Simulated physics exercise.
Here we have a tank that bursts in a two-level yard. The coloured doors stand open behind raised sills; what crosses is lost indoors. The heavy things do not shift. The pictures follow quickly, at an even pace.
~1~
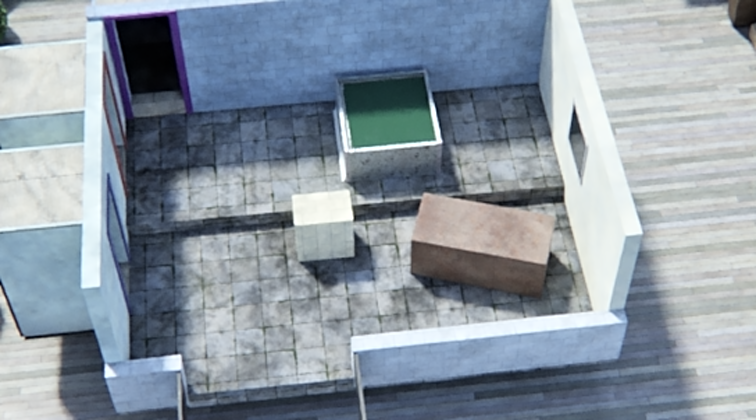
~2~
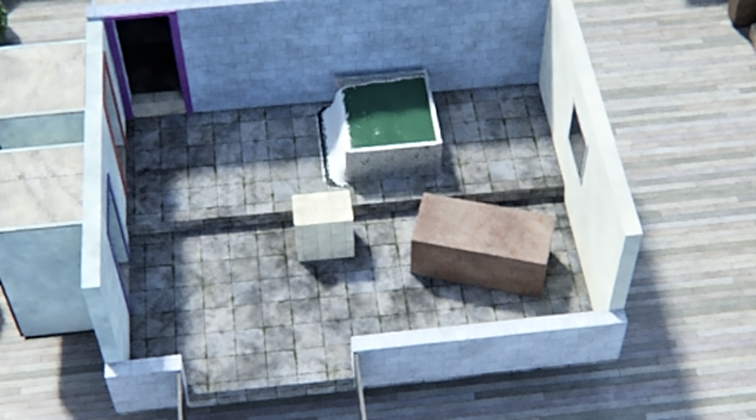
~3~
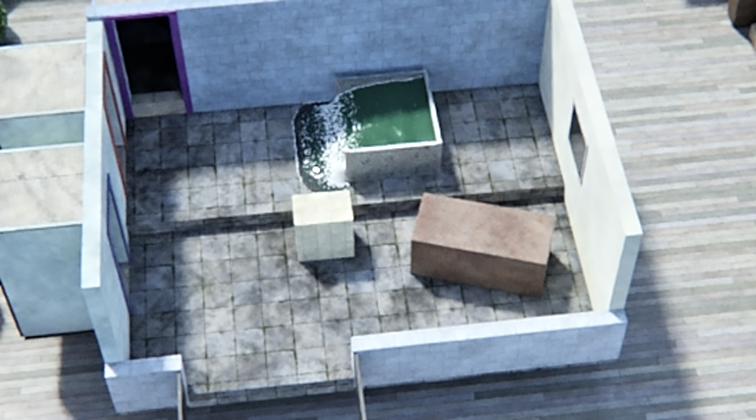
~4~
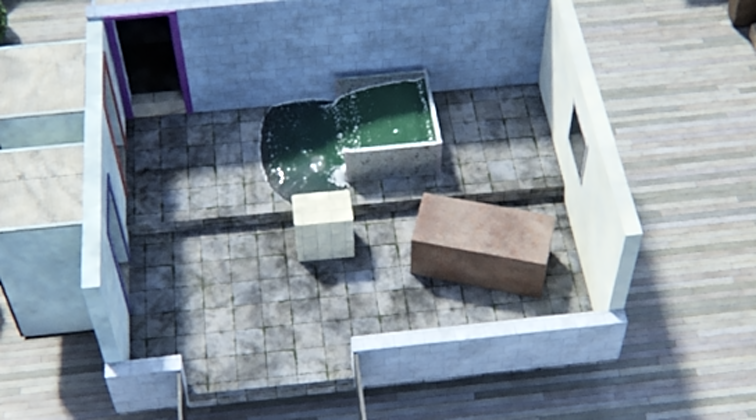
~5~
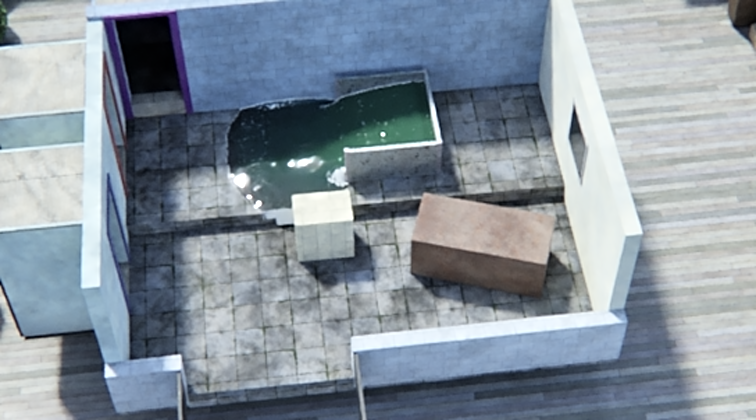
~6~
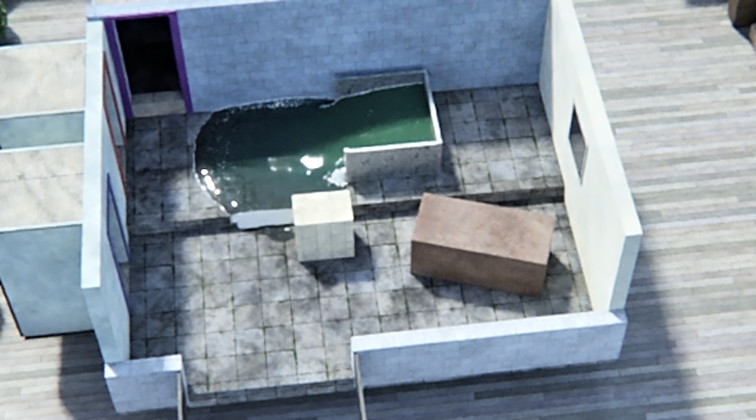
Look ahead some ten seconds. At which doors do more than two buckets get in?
In the end: The red door lets in a lot; the purple door admits no more than that; the blue door lets in a lot.
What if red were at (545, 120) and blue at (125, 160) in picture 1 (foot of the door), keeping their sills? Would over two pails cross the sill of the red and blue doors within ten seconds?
In short: Red door is under; blue door lets more in.
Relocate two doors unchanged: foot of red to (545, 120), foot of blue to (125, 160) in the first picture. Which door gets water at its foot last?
That is the red door.
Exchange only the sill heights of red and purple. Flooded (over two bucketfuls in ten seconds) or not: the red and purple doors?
My reading: Red door keeps below it, purple door goes over.
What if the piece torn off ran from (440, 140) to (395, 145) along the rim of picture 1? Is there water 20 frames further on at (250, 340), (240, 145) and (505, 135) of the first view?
As listed: Wet, dry, no water.
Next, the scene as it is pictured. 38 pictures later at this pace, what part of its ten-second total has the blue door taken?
Some 95 per cent.
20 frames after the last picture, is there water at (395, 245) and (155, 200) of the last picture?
In that order: Dry, covered.
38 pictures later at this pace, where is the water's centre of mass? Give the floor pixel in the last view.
I would point to (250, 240).
A moment on, water covers 30 % of the floor; the red door under two buckets in, the purple door wet at the sill, nothing in, the blue door not reached.
Next, water covers 40 % of the floor; the red door over two buckets in, the purple door wet at the sill, nothing in, the blue door under two buckets in.
Then, water covers 45 % of the floor; the red door far over two buckets in, the purple door wet at the sill, nothing in, the blue door over two buckets in.
Later, water covers 60 % of the floor; the red door far over two buckets in, the purple door wet at the sill, nothing in, the blue door over two buckets in.
In the end, water covers 65 % of the floor; the red door far over two buckets in, the purple door wet at the sill, nothing in, the blue door over two buckets in.
